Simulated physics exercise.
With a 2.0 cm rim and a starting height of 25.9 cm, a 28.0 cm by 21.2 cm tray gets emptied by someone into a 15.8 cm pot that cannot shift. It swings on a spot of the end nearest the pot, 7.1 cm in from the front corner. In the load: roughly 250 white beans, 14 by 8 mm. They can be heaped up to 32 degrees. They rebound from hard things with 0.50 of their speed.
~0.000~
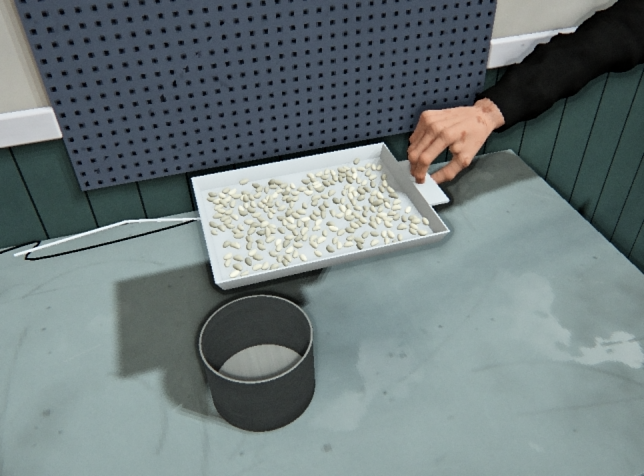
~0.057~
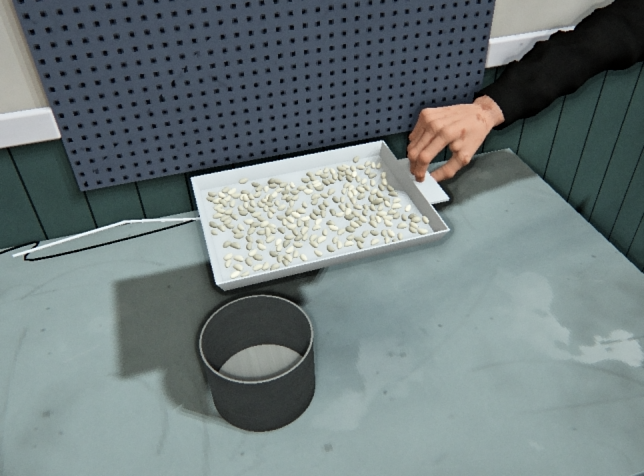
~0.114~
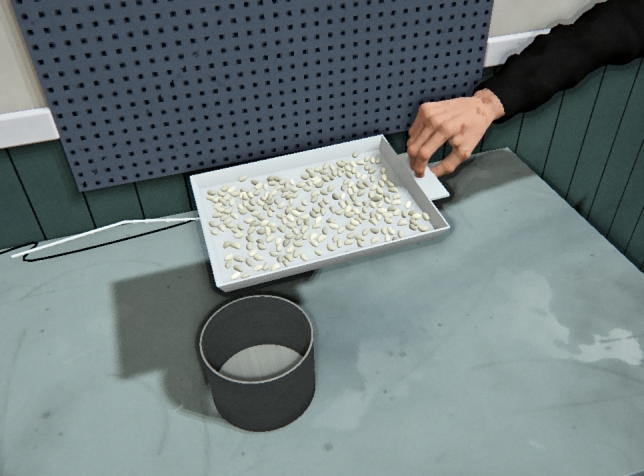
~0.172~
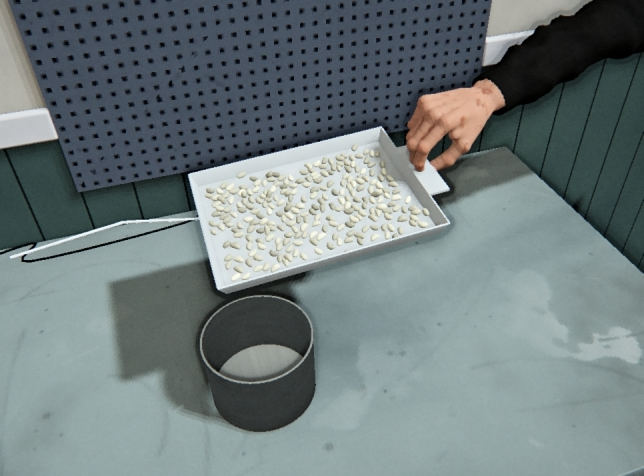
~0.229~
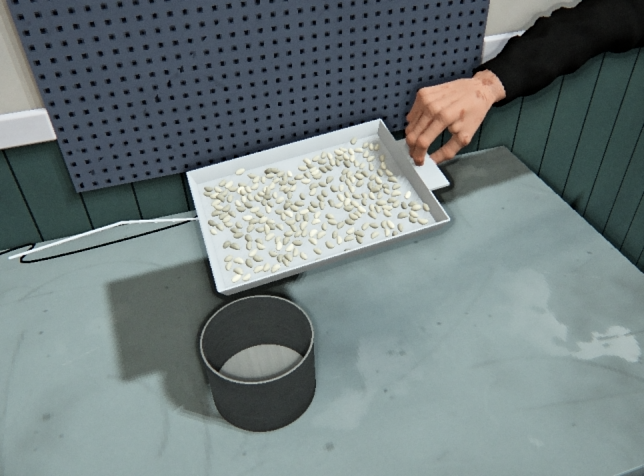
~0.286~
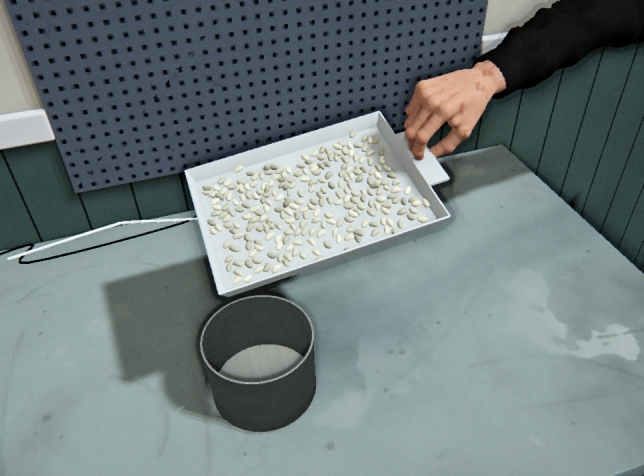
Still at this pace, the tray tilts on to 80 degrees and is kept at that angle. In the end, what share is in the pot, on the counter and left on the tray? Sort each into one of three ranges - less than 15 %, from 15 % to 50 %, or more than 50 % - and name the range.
Ranges: Pot: More than 50 %; counter: From 15 % to 50 %; left on the tray: Less than 15 %.
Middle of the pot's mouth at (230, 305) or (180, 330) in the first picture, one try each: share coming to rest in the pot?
That gives roughly 0 per cent and then 10 per cent.
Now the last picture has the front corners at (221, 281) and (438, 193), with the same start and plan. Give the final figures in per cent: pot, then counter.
Pot 5 % / counter 90 %.
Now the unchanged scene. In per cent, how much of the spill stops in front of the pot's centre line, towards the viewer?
100 %.
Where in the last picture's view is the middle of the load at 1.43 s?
I'd put it close to (250, 273).
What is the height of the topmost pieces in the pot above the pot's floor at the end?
Some 2.0 cm up.
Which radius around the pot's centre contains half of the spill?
About 22 centimetres.
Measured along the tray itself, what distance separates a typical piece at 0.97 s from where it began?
8 cm.
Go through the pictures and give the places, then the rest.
In the first frame, tray tilt 0 degrees, front corners at (222, 277) and (441, 229); middle of the pieces at (316, 214); pot at (256, 336).
In the second frame, tray tilt 1 degrees, front corners at (223, 278) and (441, 227); middle of the pieces at (316, 213).
In the third frame, tray tilt 3 degrees, front corners at (223, 280) and (441, 225); middle of the pieces at (316, 211).
In the fourth frame, tray tilt 5 degrees, front corners at (223, 282) and (441, 221), lowest corner left front; middle of the pieces at (315, 208).
In the fifth frame, tray tilt 8 degrees, front corners at (224, 284) and (441, 217), lowest corner left front; middle of the pieces at (314, 205).
In the sixth frame, tray tilt 11 degrees, front corners at (224, 287) and (441, 214), lowest corner left front; middle of the pieces at (313, 202); pot at (257, 336). The tray's pace is about 45 degrees a second.
After 0.97 s, tilt 43 degrees; the tray holds 100 %, the pot 0 %.
Then, at 1.43 s, tilt 65 degrees; the tray holds 85 %, the pot 5 %.
After 1.96 s, tilt 80 degrees; the tray holds 5 %, the pot 60 %.
At rest (3.2 s), pot 65 %, counter 35 %, tray 0 %.
